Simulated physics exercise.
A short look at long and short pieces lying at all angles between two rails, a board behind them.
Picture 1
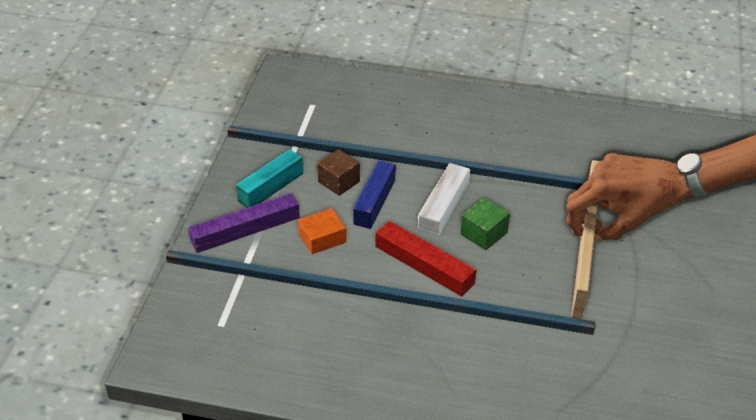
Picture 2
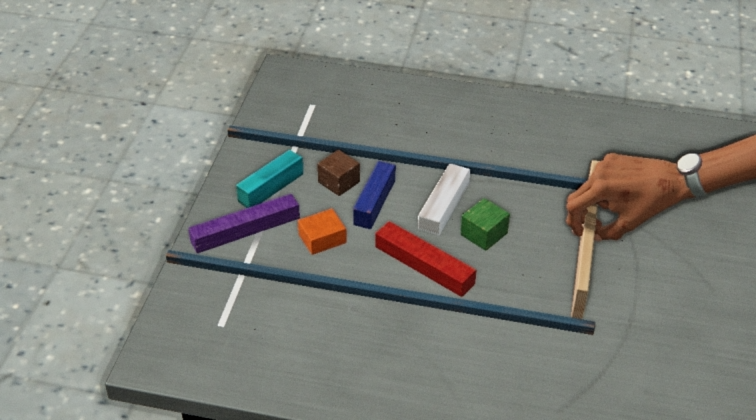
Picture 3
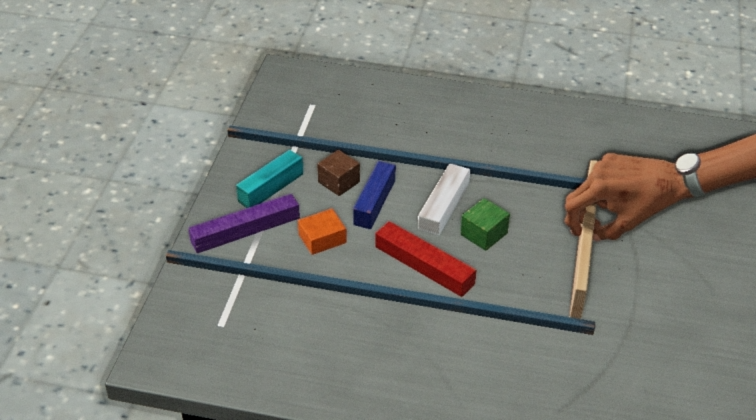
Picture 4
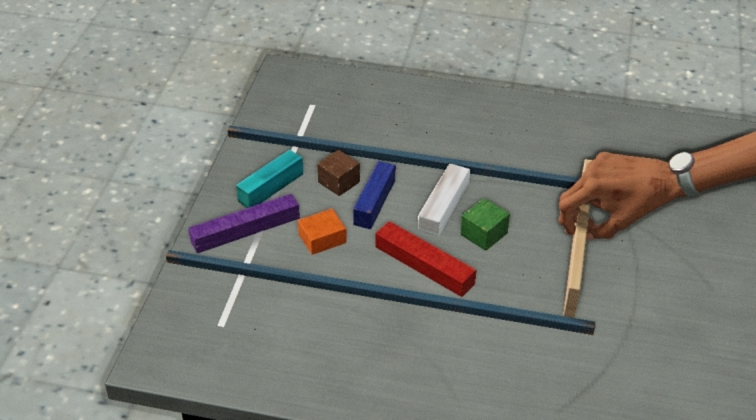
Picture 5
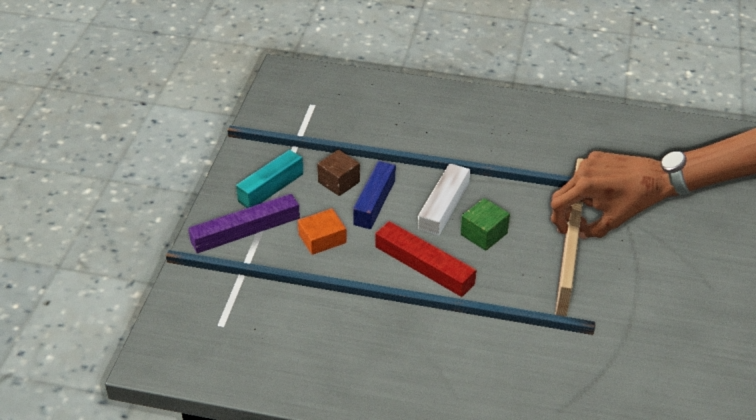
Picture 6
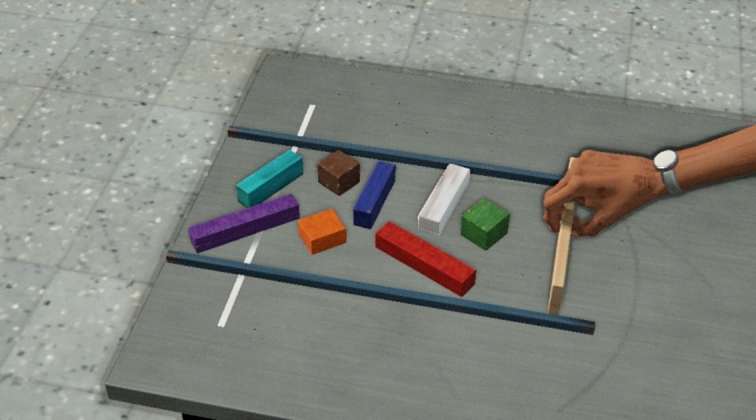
Hand sliding a wooden board slightly left between two blue rails, while the colourful bars and blocks ahead of it stay still.
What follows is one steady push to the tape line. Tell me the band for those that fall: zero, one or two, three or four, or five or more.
In the end the number that fall off is one or two.
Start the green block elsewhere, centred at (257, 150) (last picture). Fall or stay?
From there it falls.
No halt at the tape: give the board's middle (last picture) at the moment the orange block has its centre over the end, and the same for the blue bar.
For the orange block at (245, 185), for the blue bar at (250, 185).
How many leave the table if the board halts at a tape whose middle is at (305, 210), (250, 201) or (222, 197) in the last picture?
Down on the floor: 0, 3 and 7.
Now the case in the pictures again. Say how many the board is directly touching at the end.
In contact: 3.
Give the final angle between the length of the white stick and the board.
Some 30 degrees.
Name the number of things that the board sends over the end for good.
It comes to 2.
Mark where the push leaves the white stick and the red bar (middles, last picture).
About (256, 165), and the other about (223, 212).
A little later, none off yet; purple bar at rest near (245, 223); turquoise stick at rest near (271, 180); brown block at rest near (339, 173).
When it is over, the number that fall off is one or two; down, turquoise stick and purple bar.
